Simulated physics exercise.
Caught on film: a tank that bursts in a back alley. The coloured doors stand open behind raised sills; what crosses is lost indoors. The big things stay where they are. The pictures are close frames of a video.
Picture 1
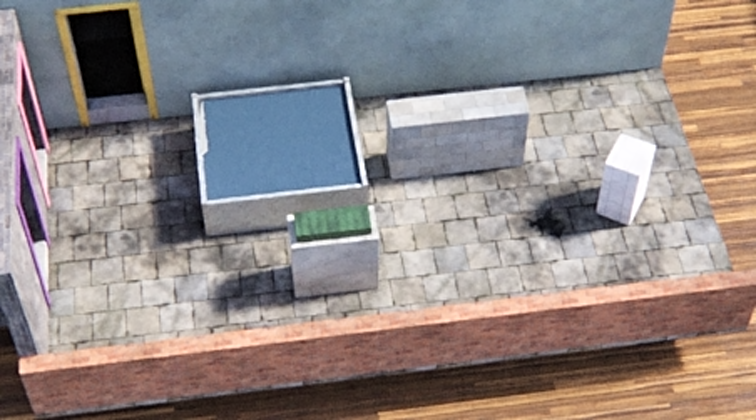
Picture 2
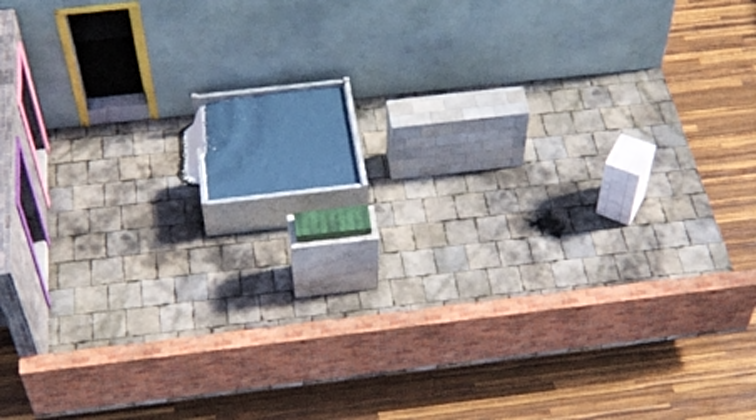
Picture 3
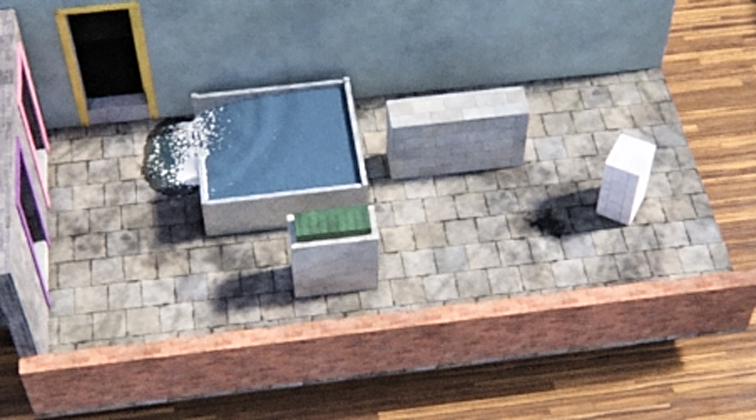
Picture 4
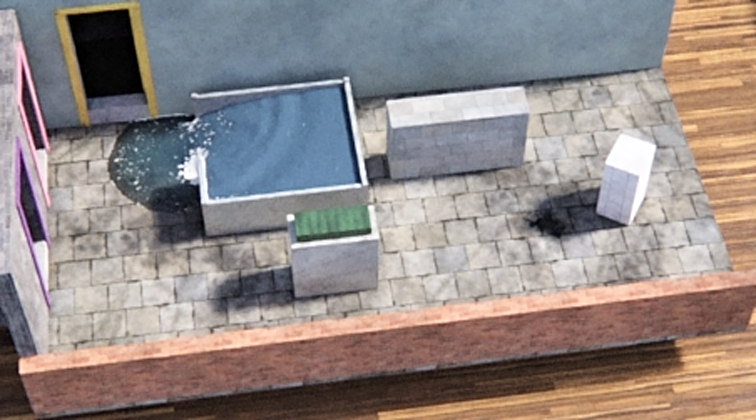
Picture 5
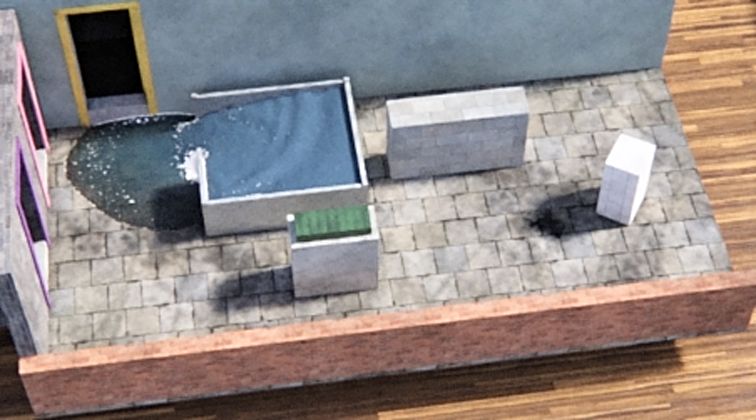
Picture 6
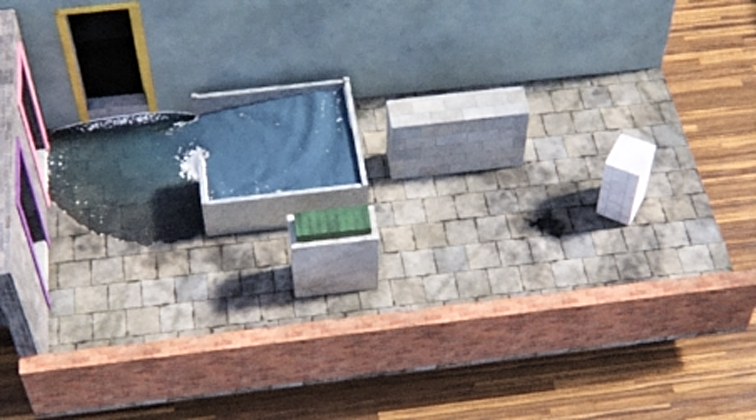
To begin with, a square tank of blue water sits still in a paved alley among pale blocks. Water then bursts through its left side, splashing white onto the stones. A dark, foam-flecked pool spreads leftward in a widening curve, reaching the wall with the pink and purple doorways.
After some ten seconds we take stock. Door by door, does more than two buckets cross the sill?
The yellow door holds within the limit; the pink door floods; the purple door holds within the limit.
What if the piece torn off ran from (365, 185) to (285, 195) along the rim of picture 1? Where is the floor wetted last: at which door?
It is the yellow door.
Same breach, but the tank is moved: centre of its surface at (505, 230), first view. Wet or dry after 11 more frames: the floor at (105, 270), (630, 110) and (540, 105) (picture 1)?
In turn: Under water, not flooded, no water.
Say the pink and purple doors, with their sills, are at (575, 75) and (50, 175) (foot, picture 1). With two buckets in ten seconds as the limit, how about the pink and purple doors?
One by one: Pink is under; purple floods.
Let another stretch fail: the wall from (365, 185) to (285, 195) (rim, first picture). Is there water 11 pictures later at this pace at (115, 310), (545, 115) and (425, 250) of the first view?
In that order: Covered, dry, flooded.
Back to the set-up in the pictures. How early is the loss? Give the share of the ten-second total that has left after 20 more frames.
Some 50 per cent.
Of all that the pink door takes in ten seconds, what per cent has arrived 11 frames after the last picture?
I make it 40 per cent.
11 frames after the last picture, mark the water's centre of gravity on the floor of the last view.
Close to (212, 176).
A moment on, water covers 15 % of the floor; the yellow door wet at the sill, nothing in, the pink door over two buckets in, the purple door wet at the sill, nothing in.
Next, water covers 20 % of the floor; the yellow door wet at the sill, nothing in, the pink door far over two buckets in, the purple door wet at the sill, nothing in.
Then, water covers 30 % of the floor; the yellow door wet at the sill, nothing in, the pink door far over two buckets in, the purple door wet at the sill, nothing in.
Later, water covers 50 % of the floor; the yellow door wet at the sill, nothing in, the pink door far over two buckets in, the purple door wet at the sill, nothing in.
In the end, water covers 85 % of the floor; the yellow door wet at the sill, nothing in, the pink door far over two buckets in, the purple door wet at the sill, nothing in.
